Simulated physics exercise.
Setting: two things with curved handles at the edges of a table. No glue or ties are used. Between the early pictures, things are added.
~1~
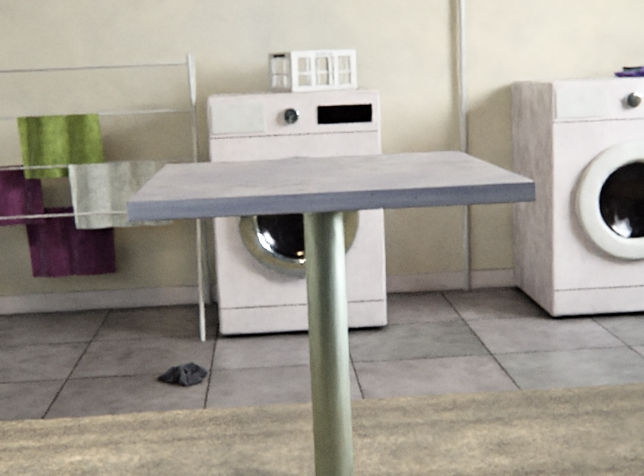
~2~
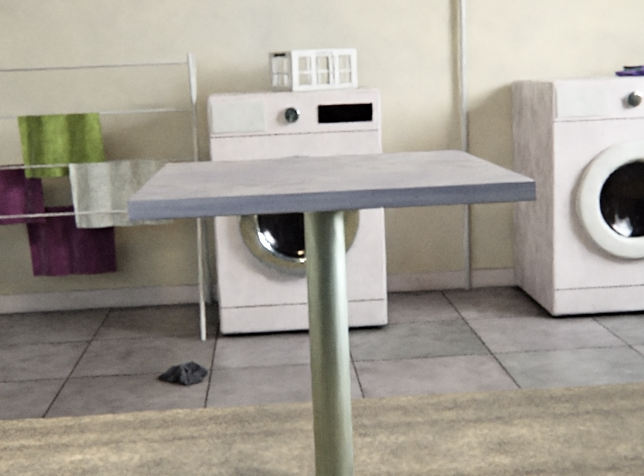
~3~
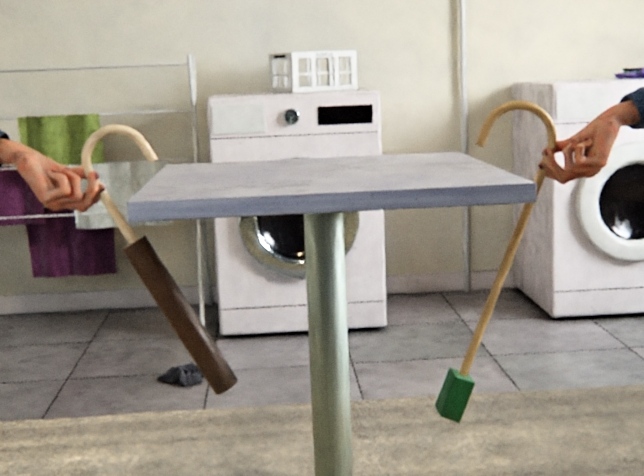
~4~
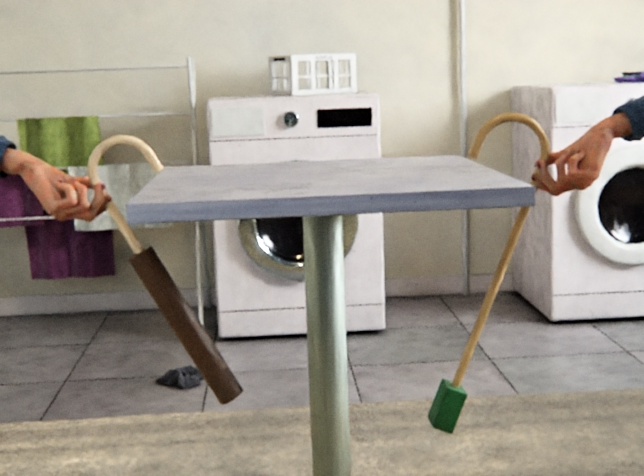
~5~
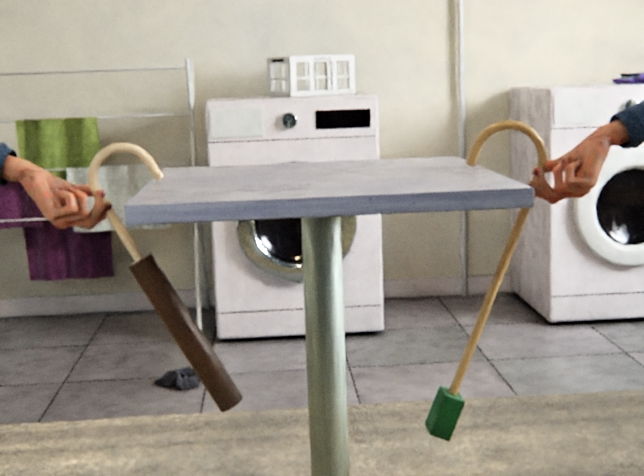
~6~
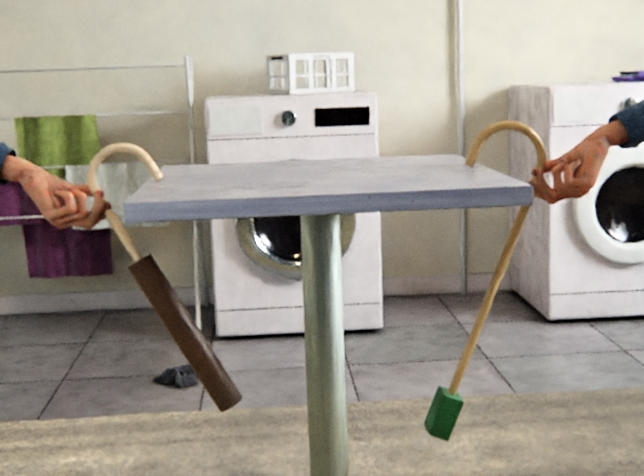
Two hands bringing curved-handled objects, one with a brown block and one with a green block, to opposite edges of a grey table.
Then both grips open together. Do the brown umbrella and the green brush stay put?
Brown umbrella: Still hooked; green brush: Still hooked.
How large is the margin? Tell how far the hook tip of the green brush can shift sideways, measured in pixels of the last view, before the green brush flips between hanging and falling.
Direction right, distance about 20 px.
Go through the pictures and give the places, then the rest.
In the first frame, table (322, 180).
In the second frame, table (322, 179).
In the third frame, still on the way; brown umbrella (174, 258); table (322, 181).
In the fourth frame, still on the way; green brush (468, 269); table (321, 184).
In the fifth frame, still on the way; brown umbrella (180, 275); table (320, 185).
In the sixth frame, in place, still held; brown umbrella (180, 275); green brush (465, 276); table (319, 183).
Then, 0.32 s after the last picture, brown umbrella at rest near (178, 276); green brush at rest near (466, 277).
Then, 0.72 s after the last picture, brown umbrella at rest near (176, 276); green brush at rest near (467, 277).
At rest, the brown umbrella remains in place, near (179, 276); the green brush remains in place, near (466, 277).
